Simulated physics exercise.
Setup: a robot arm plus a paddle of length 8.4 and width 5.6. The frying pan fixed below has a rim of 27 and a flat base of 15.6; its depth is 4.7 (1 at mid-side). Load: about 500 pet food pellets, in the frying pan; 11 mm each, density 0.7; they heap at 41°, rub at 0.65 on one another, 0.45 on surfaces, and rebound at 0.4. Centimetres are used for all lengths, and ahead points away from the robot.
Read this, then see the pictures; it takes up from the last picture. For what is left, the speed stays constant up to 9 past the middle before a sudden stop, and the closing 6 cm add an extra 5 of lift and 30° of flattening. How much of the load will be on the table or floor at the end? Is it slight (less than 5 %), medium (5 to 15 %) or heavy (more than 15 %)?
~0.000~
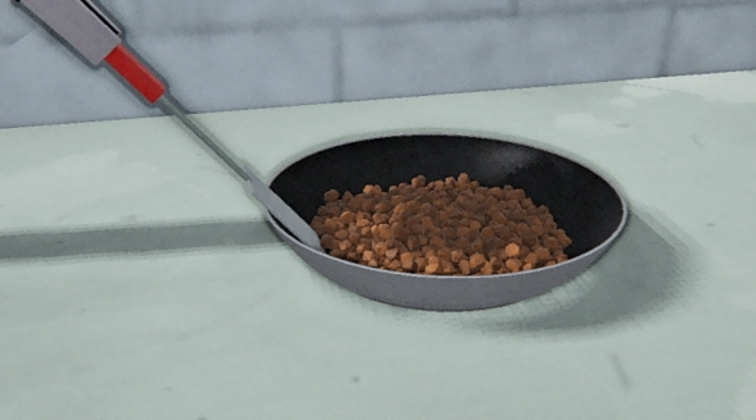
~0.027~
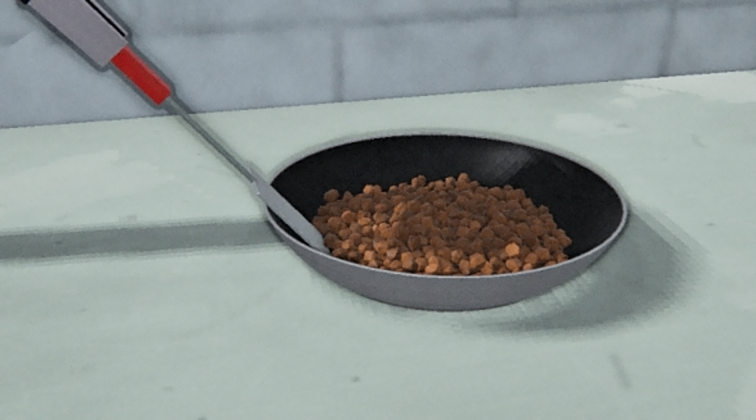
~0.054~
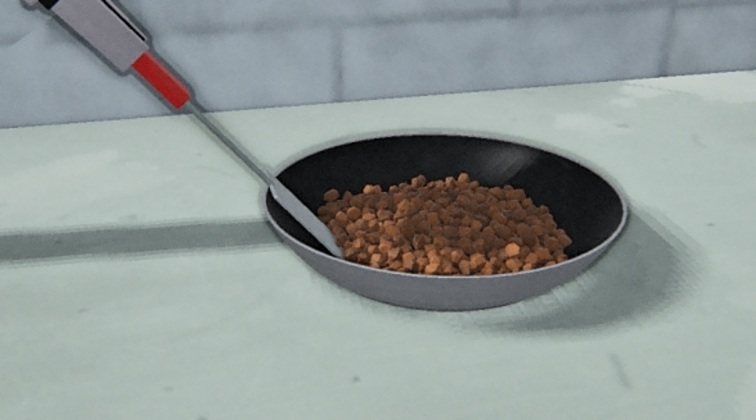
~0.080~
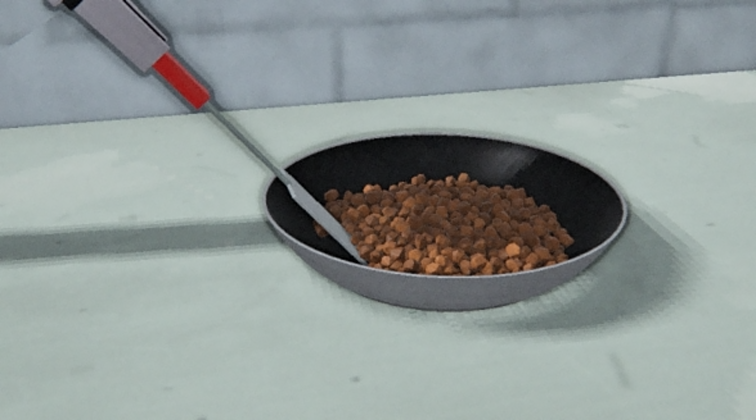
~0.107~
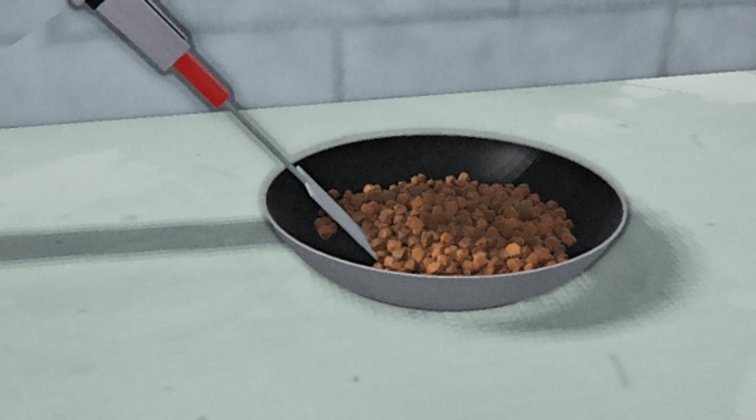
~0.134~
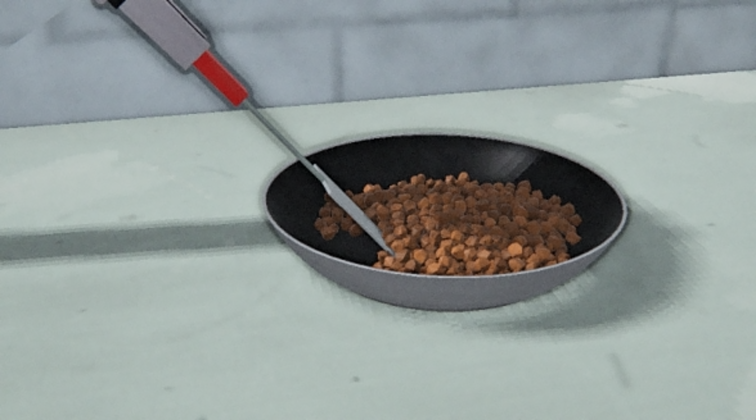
Slight.
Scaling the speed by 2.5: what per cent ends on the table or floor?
Estimate: Approx. 15 %.
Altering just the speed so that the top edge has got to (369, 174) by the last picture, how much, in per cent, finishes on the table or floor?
That share would be about 10 percent.
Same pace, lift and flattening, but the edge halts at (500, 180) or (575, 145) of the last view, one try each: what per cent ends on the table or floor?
Respectively some 0 and 10 percent end on the table or floor.
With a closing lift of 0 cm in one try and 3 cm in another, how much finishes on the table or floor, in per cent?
Roughly 0 % and then 0 %.
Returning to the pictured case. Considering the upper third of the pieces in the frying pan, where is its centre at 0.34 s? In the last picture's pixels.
Around (528, 199).
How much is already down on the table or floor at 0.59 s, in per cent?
I'd put it at around 2 per cent.
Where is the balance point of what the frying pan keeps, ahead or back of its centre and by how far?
I'd say close to 3.5 cm toward the front.
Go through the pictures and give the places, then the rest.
In the first picture, paddle top edge at (246, 178), sloping 50°; upper third of the load around (441, 221), from x 315 to 565, top at y 180; 505 in the frying pan.
In the second picture, paddle top edge at (252, 179), sloping 50°; upper third of the load around (441, 222), from x 315 to 565, top at y 180.
In the third picture, paddle top edge at (269, 182), sloping 50°; upper third of the load around (438, 221), from x 320 to 565, top at y 180.
In the fourth picture, paddle top edge at (287, 182), sloping 50°; upper third of the load around (443, 217), from x 320 to 565, top at y 180.
In the fifth picture, paddle top edge at (304, 180), sloping 50°; upper third of the load around (449, 215), from x 320 to 570, top at y 180.
In the sixth picture, paddle top edge at (322, 178), sloping 50°; upper third of the load around (459, 214), from x 320 to 575, top at y 180; 505 in the frying pan.
By 0.23 s, sloping 50°, highest piece 4 above the table; 505 in the frying pan.
By 0.34 s, sloping 37°, highest piece 6 above the table; 505 in the frying pan.
By 0.59 s, sloping 20°, highest piece 6 above the table; 494 in the frying pan, 10 on the table or floor, 1 on the blade or in flight.
By 1.64 s, sloping 20°, highest piece 6 above the table; 492 in the frying pan, 13 on the table or floor.
Final count, 492 in the frying pan, 13 on the table or floor. That is 3 % on the table or floor.
